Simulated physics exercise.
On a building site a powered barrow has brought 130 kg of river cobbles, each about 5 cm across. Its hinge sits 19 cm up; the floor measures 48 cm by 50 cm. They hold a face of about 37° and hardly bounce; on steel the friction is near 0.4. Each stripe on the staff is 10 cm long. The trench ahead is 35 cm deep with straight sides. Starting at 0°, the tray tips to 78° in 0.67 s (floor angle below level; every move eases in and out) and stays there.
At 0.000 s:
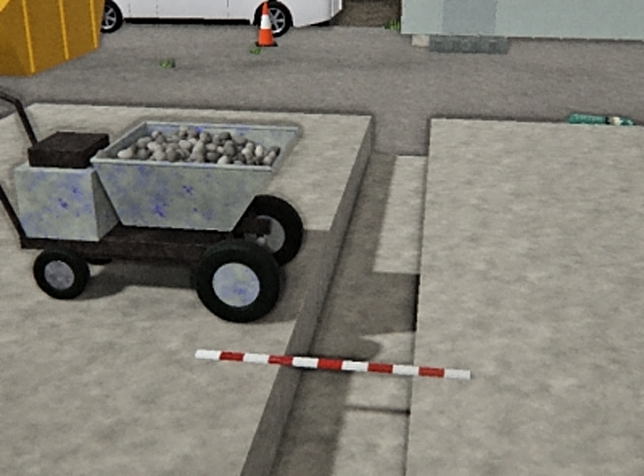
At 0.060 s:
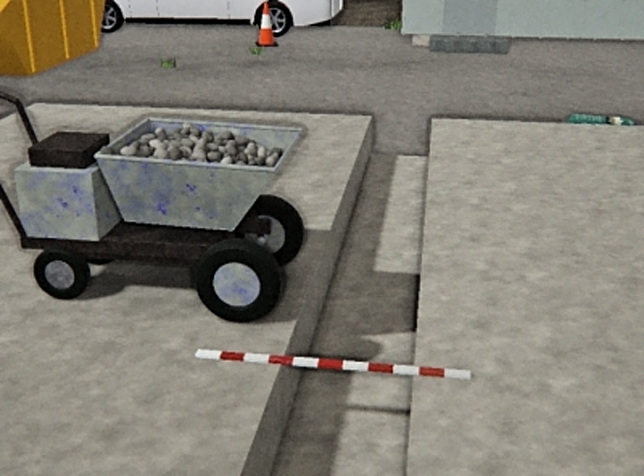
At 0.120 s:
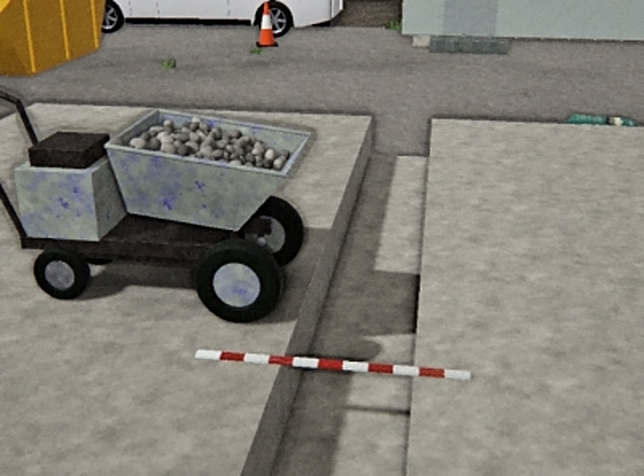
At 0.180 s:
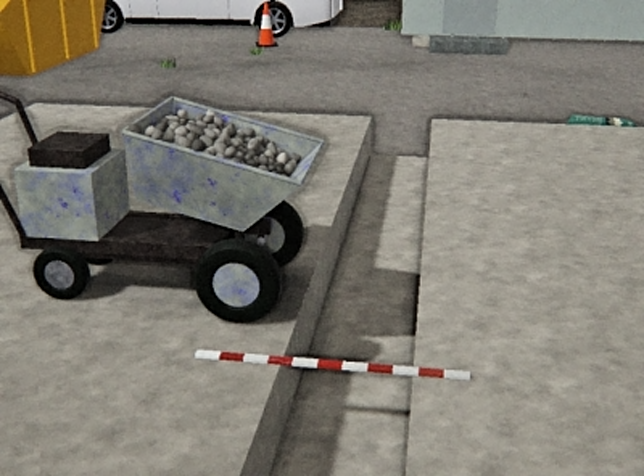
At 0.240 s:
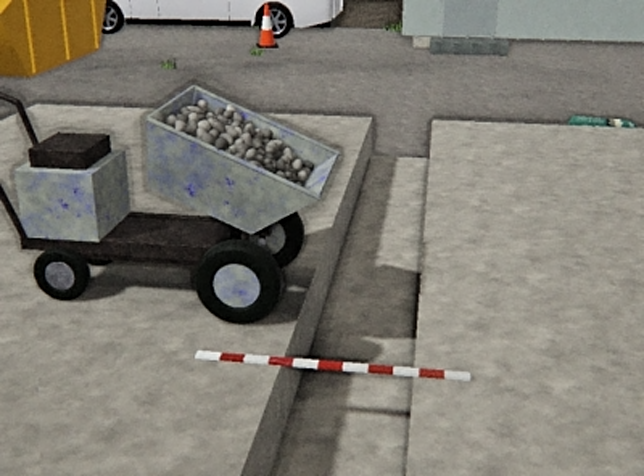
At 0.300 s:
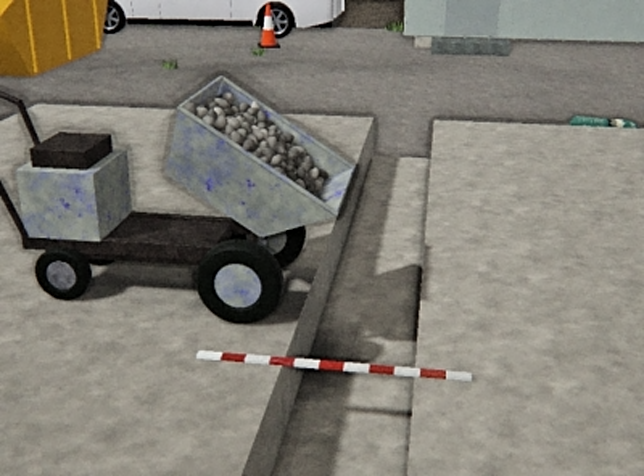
A grey, blue-flecked barrow on black wheels stands at the left of a paved yard, its tray full of round grey and brown stones, seen from above by a still camera. Ahead lies a straight-sided trench crossed by a red-and-white staff, with an orange cone, white vehicle and yellow container behind. The tray tilts gradually, then faster, its rear rising and front dipping rightward, carrying the stones.
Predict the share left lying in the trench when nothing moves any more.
Close to 56 in a hundred.
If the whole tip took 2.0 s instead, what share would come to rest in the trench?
In that case some 80 per cent.
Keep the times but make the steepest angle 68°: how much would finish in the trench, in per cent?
It would be near 55 per cent.
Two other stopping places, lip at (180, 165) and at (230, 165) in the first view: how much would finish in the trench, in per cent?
Near 100 per cent from the first place, 95 from the second.
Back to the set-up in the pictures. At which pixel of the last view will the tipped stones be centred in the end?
Near (412, 349).
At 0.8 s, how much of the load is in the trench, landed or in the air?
About 25 per cent by then.
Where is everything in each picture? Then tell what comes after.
The tray is at 0°, its lip at (272, 169); the top of the load is at (188, 141), in the first picture.
Lip at (276, 170), floor tilted 2°, highest stones at (190, 140); the stones move at 0.4 m/s on average, in the second picture.
The tray is at 7°, its lip at (287, 175); the top of the load is at (184, 134); the stones move at 0.9 m/s on average, in the third picture.
The tray is at 14°, its lip at (302, 184); the top of the load is at (184, 124); the stones move at 1.2 m/s on average, in the fourth picture.
Lip at (319, 197), floor tilted 23°, highest stones at (195, 114); the stones move at 1.4 m/s on average, in the fifth picture.
Lip at (337, 214), floor tilted 33°, highest stones at (218, 105); the stones move at 1.5 m/s on average, in the sixth picture.
After 0.5 s the floor is at 66°; 100 % in the tray; the foremost stones are at (365, 240).
After 0.8 s the floor is at 78°; 49 % in the tray, 25 % in the trench, 26 % past the trench; the foremost stones are at (484, 301).
After 1.1 s the floor is at 78°; 10 % in the tray, 45 % in the trench, 45 % past the trench; the foremost stones are past the picture's edge.
After 3.1 s the floor is at 78°; 0 % in the tray, 56 % in the trench, 44 % past the trench; the foremost stones are past the picture's edge.
